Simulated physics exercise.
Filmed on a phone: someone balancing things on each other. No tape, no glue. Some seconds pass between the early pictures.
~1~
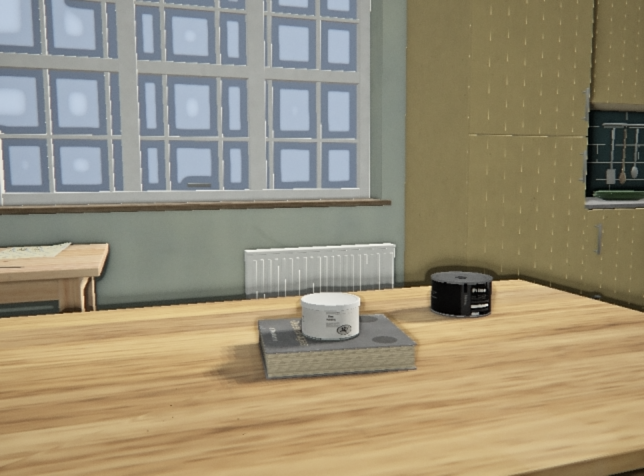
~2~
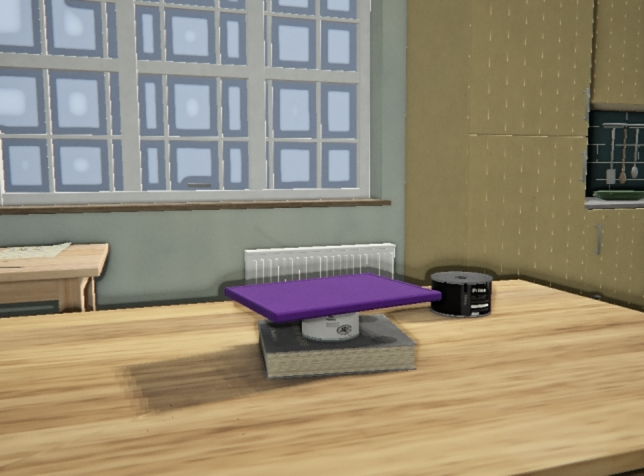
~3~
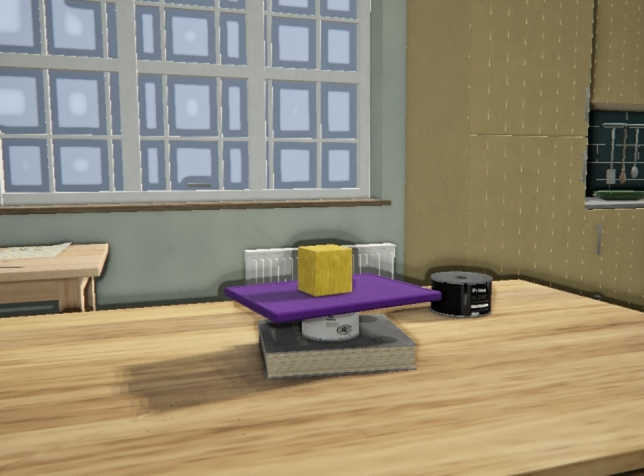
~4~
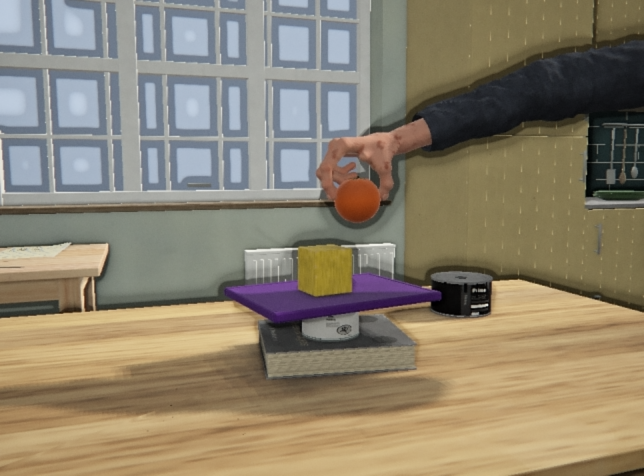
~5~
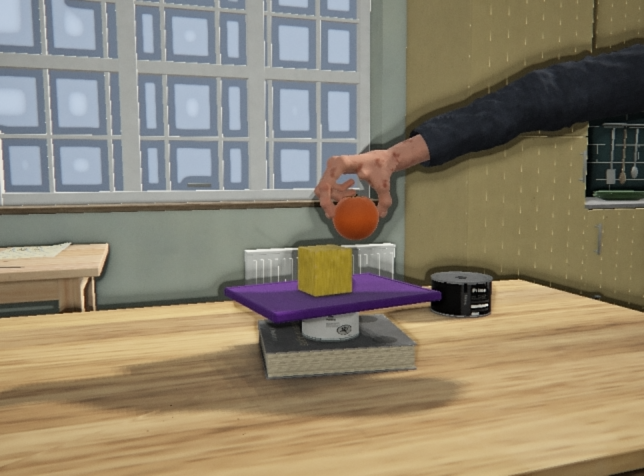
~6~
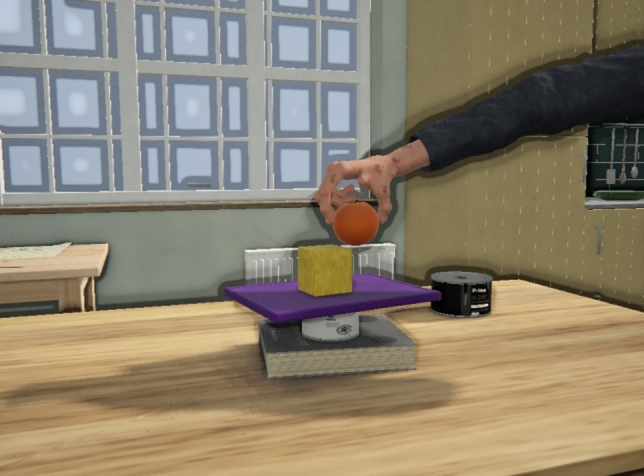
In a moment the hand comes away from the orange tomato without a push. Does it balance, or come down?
Outcome: The pile gives way.
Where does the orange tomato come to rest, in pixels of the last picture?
Around (380, 265).
Then, 0.30 s after the last picture, orange tomato now fallen.
Then, 1.00 s after the last picture, nothing new.
Then, 2.20 s after the last picture, orange tomato resting near (380, 265).
At rest, fallen, orange tomato; the other 5 in place. Seen from the same camera at the end, orange tomato near (380, 265). The pile loses its balance.
